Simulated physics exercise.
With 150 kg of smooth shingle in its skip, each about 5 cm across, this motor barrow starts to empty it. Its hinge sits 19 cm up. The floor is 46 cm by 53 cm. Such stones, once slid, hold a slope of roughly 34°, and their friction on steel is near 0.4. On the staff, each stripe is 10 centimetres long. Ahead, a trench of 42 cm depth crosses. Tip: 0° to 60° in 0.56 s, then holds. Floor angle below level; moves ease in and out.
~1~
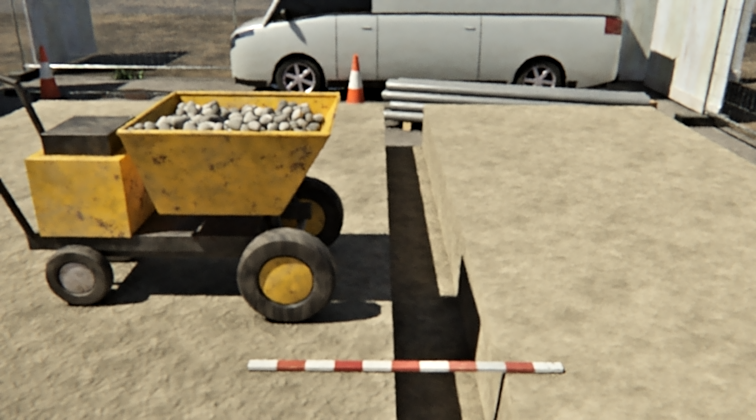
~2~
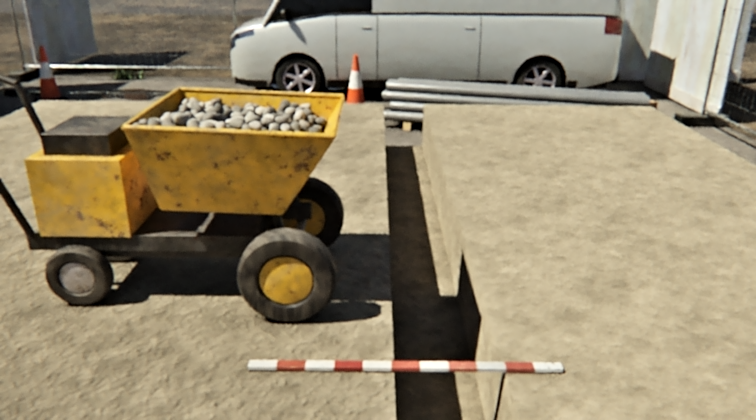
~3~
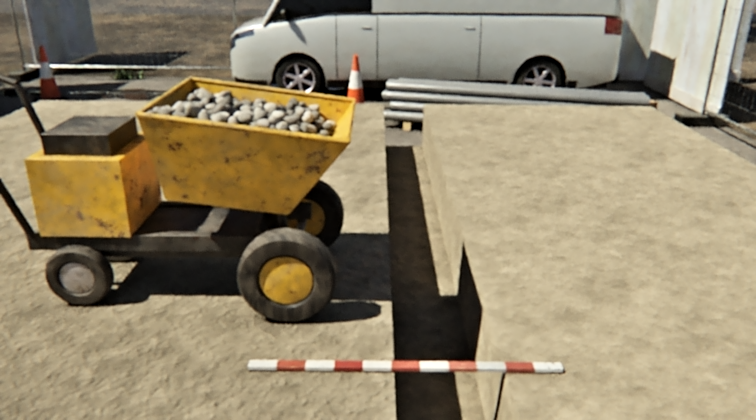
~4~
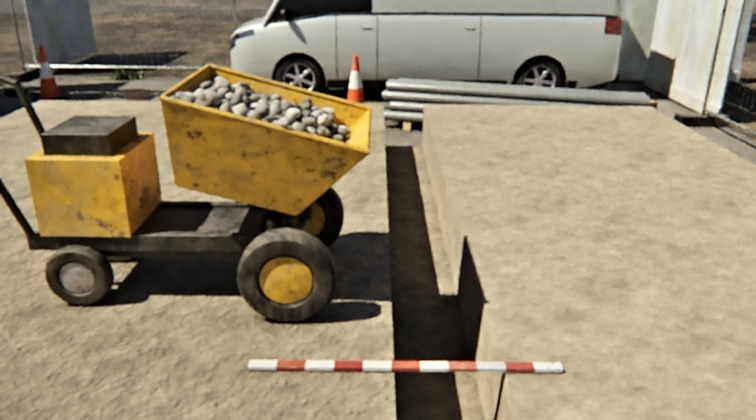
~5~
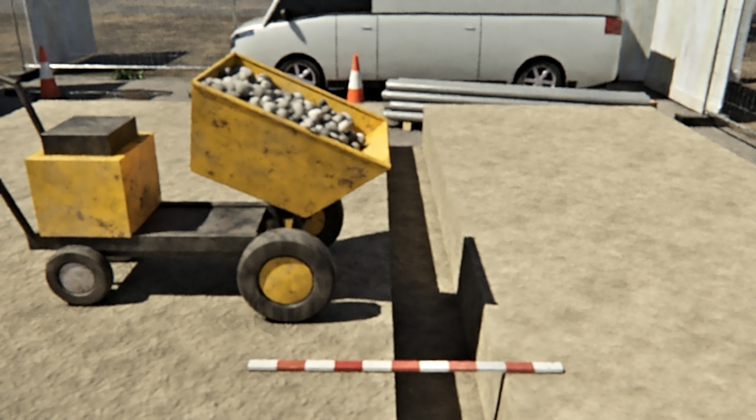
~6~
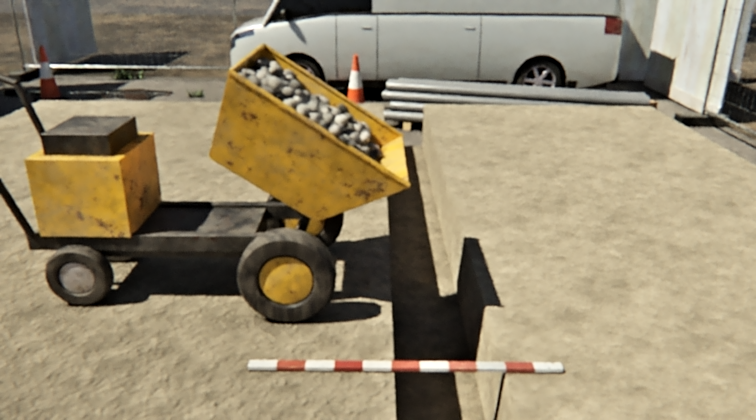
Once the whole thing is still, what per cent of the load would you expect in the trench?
I would expect about 23 per cent.
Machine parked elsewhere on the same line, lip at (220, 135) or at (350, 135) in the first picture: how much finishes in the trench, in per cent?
From the first spot near 55, from the second near 15 per cent.
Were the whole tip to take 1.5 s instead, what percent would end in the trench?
Close to 40 percent, then.
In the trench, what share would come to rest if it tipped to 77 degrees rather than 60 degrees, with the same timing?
Roughly 40%.
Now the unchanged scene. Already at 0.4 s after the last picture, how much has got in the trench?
Some 10 per cent.
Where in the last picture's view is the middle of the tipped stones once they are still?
Centre estimate: Around (518, 282).
Then, 0.1 s after the last picture the floor is at 51°, 100 % in the skip; the foremost stones are at (410, 198).
Then, 0.4 s after the last picture the floor is at 60°, 83 % in the skip, 11 % in the trench, 6 % past the trench; the foremost stones are at (513, 263).
Then, 0.7 s after the last picture the floor is at 60°, 45 % in the skip, 11 % in the trench, 45 % past the trench; the foremost stones are at (687, 295).
Then, 2.7 s after the last picture the floor is at 60°, 32 % in the skip, 23 % in the trench, 45 % past the trench; the foremost stones are past the picture's edge.
